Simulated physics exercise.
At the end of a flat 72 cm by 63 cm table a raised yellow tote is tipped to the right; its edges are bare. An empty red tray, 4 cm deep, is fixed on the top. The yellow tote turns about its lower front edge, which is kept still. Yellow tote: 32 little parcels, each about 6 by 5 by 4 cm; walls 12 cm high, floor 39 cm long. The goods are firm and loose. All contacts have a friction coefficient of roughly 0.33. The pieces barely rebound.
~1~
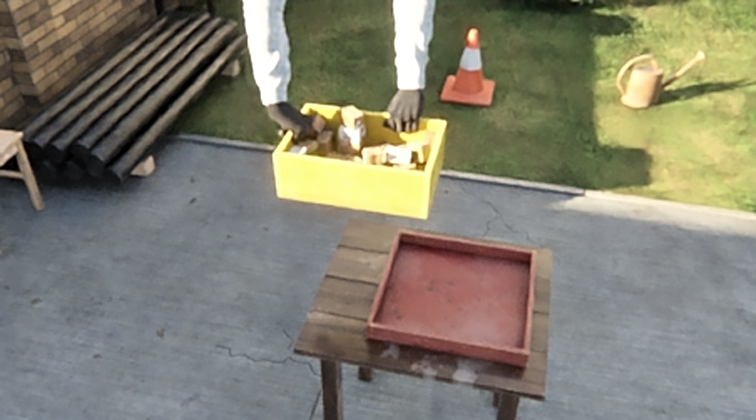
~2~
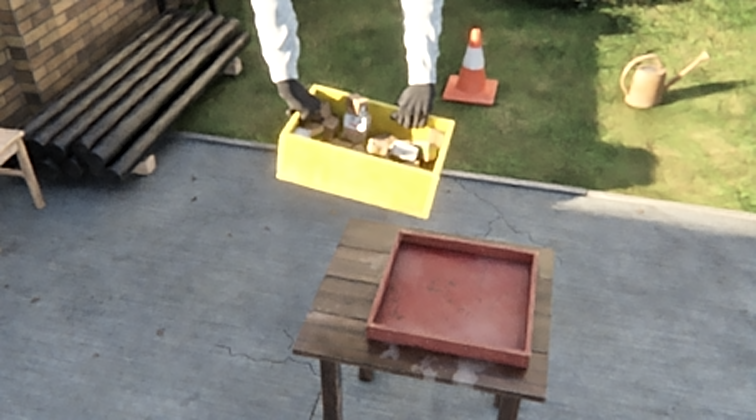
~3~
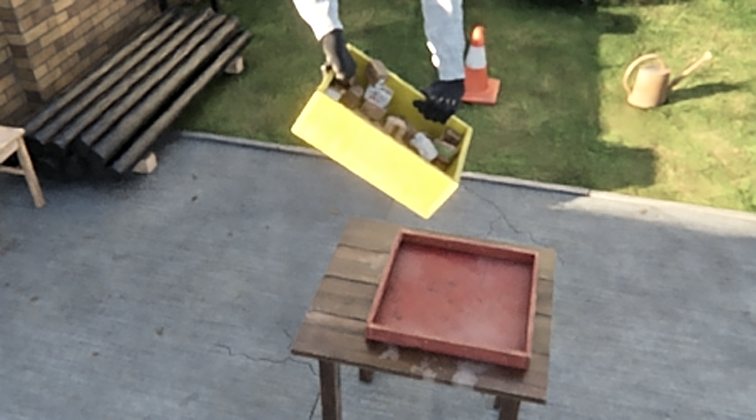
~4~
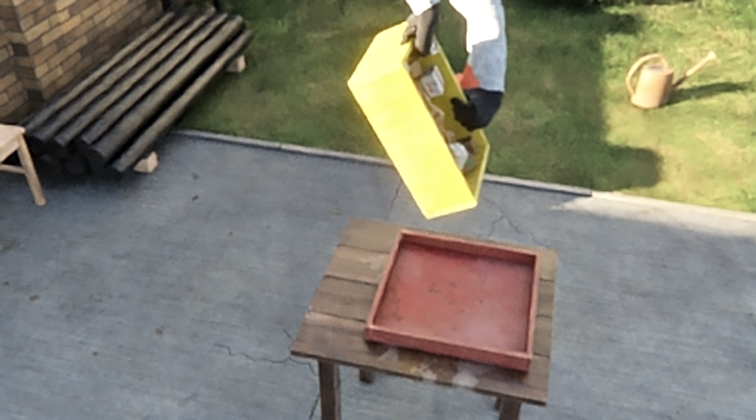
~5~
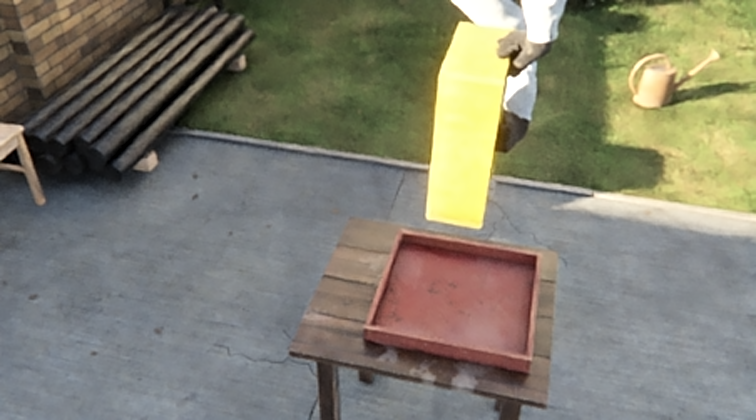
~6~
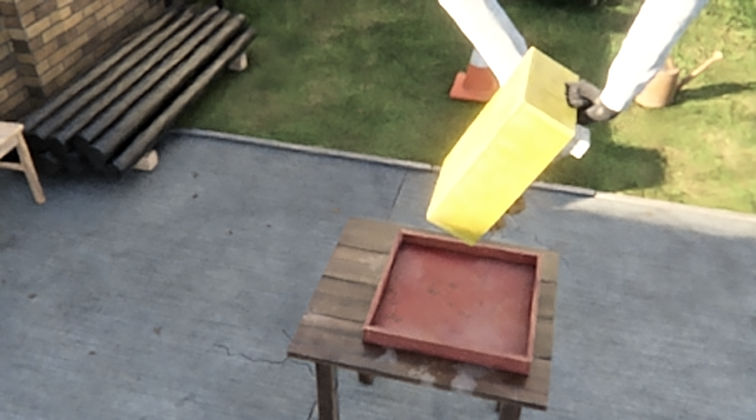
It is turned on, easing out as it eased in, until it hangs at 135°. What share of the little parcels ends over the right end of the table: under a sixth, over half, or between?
Over half of the little parcels end over the right end of the table.
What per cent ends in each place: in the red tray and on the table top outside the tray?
Roughly 25 and 5 per cent.
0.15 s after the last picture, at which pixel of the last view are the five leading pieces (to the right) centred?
At about (668, 259).
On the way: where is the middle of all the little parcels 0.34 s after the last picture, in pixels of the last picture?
At about (615, 410).
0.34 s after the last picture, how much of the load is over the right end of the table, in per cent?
Some 70 per cent by then.
Then, 0.15 s after the last picture, tilt 135°; 3 still in the yellow tote, 2 in the red tray, 1 on the table top outside the tray and 26 in the air.
Then, 0.34 s after the last picture, tilt 135°; 7 in the red tray, 3 on the table top outside the tray and 22 over the right end of the table.
Then, 0.61 s after the last picture, tilt 135°; 9 in the red tray, 1 on the table top outside the tray and 22 over the right end of the table.
When it is over (0.95 s after the last picture), 8 in the red tray, 1 on the table top outside the tray and 23 over the right end of the table. Asked share, 23 of 32, 72 per cent.
